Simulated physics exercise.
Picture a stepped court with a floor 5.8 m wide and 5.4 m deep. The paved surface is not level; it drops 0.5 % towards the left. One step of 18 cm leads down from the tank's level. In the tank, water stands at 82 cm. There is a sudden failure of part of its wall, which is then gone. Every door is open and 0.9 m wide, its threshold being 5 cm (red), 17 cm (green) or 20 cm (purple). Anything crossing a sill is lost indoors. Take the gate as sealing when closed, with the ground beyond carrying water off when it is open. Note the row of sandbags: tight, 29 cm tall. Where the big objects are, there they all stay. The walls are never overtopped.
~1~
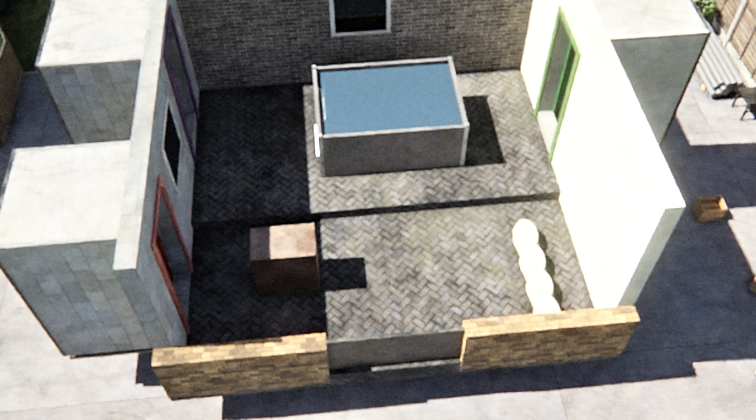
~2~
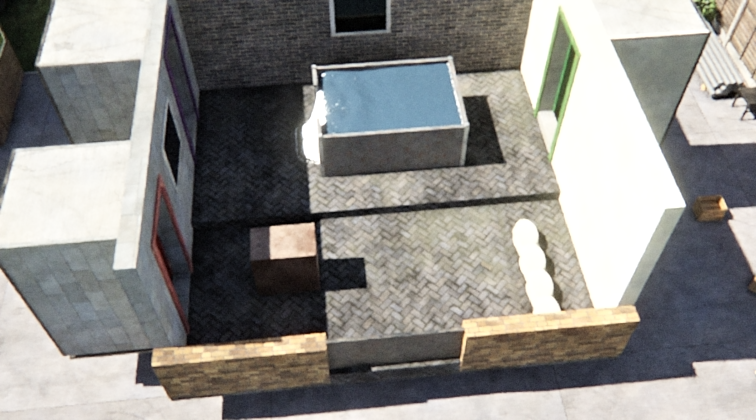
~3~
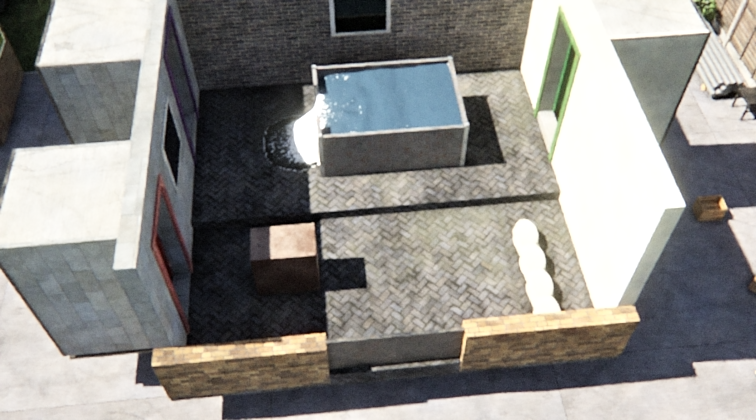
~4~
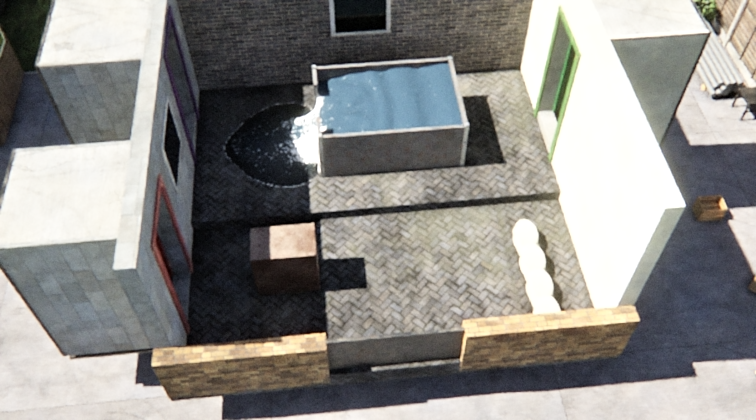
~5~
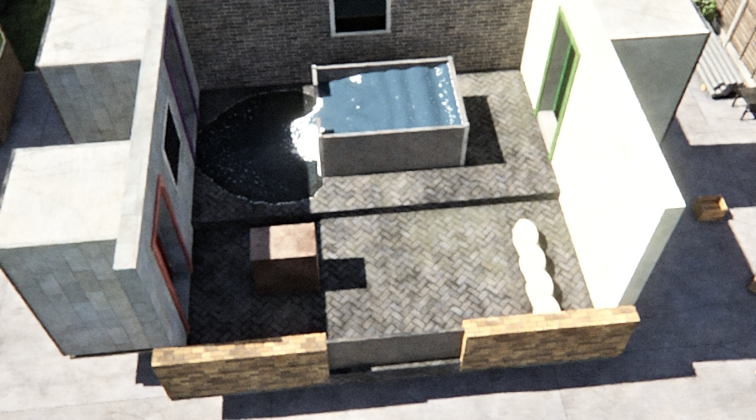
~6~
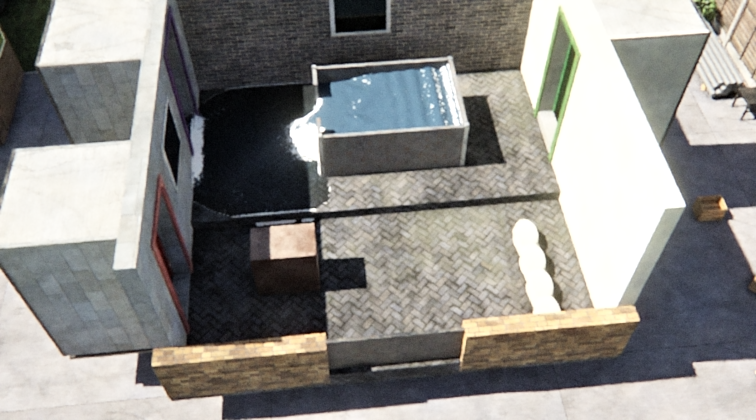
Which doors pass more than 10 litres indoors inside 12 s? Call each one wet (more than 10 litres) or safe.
Red door: Wet, green door: Safe, purple door: Wet.
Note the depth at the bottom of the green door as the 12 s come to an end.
Around 4.0 cm there.
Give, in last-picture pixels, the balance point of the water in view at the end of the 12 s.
At about (383, 221).
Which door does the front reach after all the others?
It is the green one.
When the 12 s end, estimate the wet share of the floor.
Close to 90 in a hundred.
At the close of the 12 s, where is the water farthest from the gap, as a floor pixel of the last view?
(601, 332).
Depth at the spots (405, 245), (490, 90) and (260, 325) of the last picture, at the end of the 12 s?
Listed order: 12 / 6 / 9 cm.
A moment later water covers 25 % of the floor and is deepest (48 cm) near (316, 140); red door 5 cm at the sill, 0 L in, green door not reached, purple door 36 cm at the sill, 50 L in.
Soon after water covers 30 % of the floor and is deepest (38 cm) near (197, 149); red door 10 cm at the sill, 4 L in, green door not reached, purple door 37 cm at the sill, 127 L in.
Next water covers 45 % of the floor and is deepest (30 cm) near (316, 140); red door 8 cm at the sill, 15 L in, green door not reached, purple door 24 cm at the sill, 189 L in.
Later on water covers 85 % of the floor and is deepest (18 cm) near (197, 149); red door 10 cm at the sill, 68 L in, green door 6 cm at the sill, 0 L in, purple door 18 cm at the sill, 216 L in.
At the end water covers 90 % of the floor and is deepest (16 cm) near (542, 262); red door 12 cm at the sill, 146 L in, green door 4 cm at the sill, 0 L in, purple door 8 cm at the sill, 216 L in.
